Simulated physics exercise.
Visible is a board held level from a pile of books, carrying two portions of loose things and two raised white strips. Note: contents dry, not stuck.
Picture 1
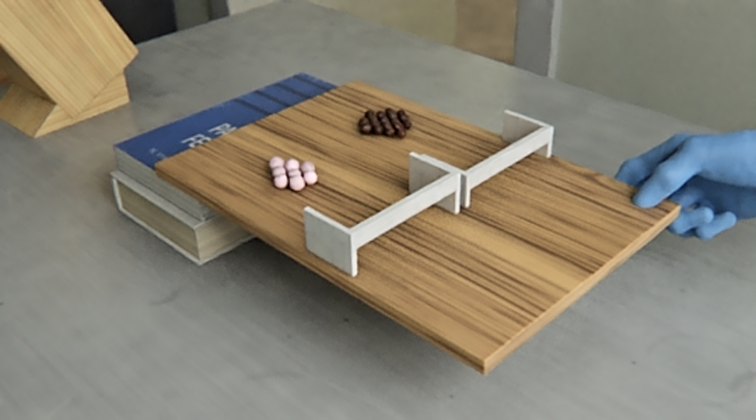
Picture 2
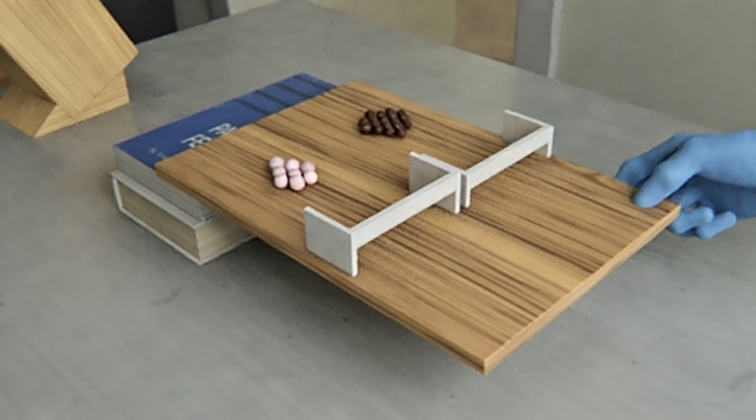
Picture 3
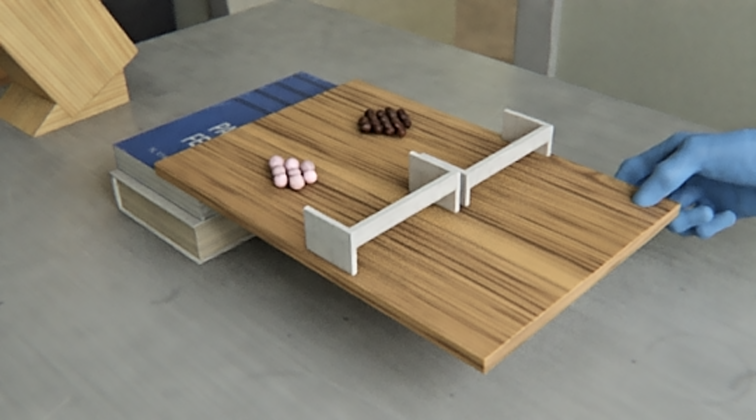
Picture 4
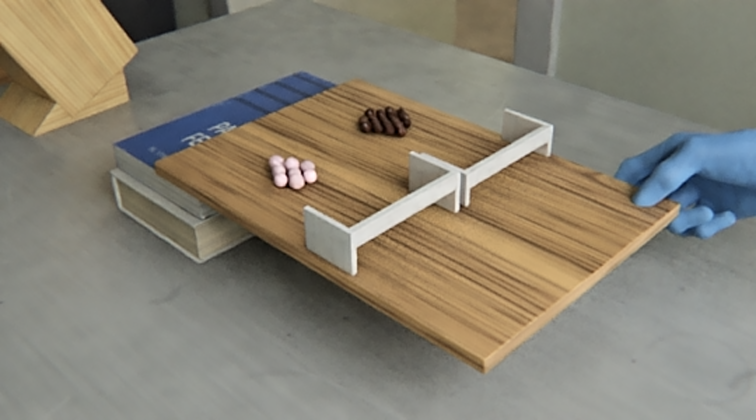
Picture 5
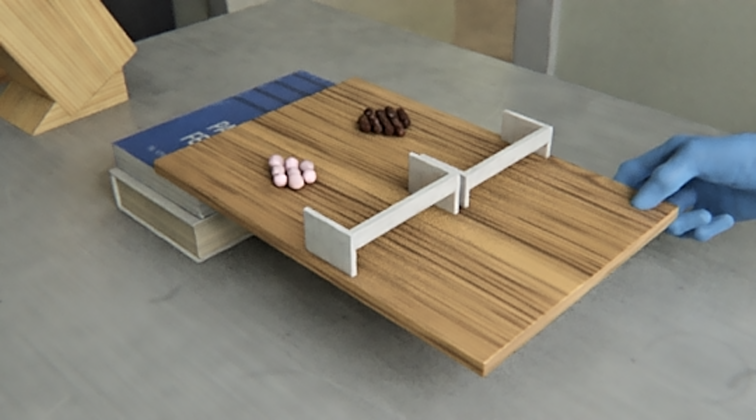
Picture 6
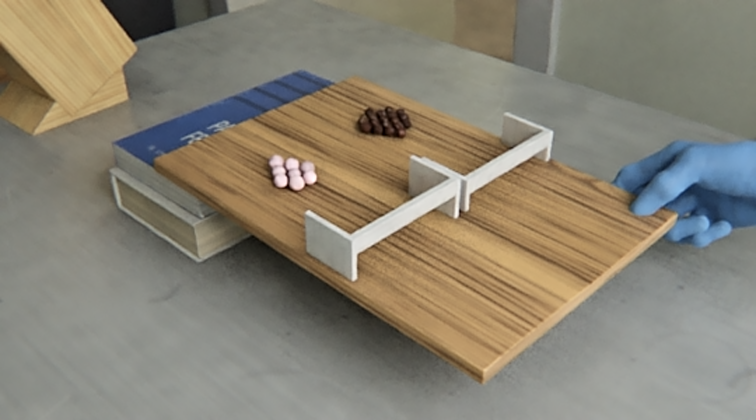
On a grey table, a blue-gloved hand held up one end of a striped wooden board resting on books, then lowered it very slightly, while the small pink and dark brown pieces stayed still.
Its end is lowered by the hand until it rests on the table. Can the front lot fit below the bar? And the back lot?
The front lot goes through, while the back lot goes through.
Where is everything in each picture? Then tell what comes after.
Held end of the board (482, 353), level; book pile (258, 137), about a quarter as high as the board is long; front lot (294, 175), a few sugar pearls; back lot (384, 121), a few chocolate balls; front gate (406, 209), its slot higher than a piece; back gate (509, 156), its slot higher than a piece, in the first frame.
Held end of the board (483, 352), level; back lot (384, 121), in the second frame.
Held end of the board (482, 351), level; front lot (294, 174), in the third frame.
Held end of the board (482, 352), level; back lot (384, 120), in the fourth frame.
Held end of the board (481, 355), down by 1°; front lot (294, 174), in the fifth frame.
Held end of the board (481, 362), down by 2°; book pile (257, 135); front lot (294, 175), not moving; back lot (384, 120), not moving; front gate (406, 214); back gate (508, 161), in the sixth frame.
Then, 0.25 s later than the last frame, board sloping at 6°; front lot where it was; back lot where it was.
Then, 0.58 s later than the last frame, board sloping at 11°; front lot on its way down; back lot on its way down.
Then, 0.92 s later than the last frame, board resting at 13°; front lot every one past its gate; back lot every one past its gate.
When it is over, board resting at 13°; front lot every one past its gate; back lot every one past its gate.
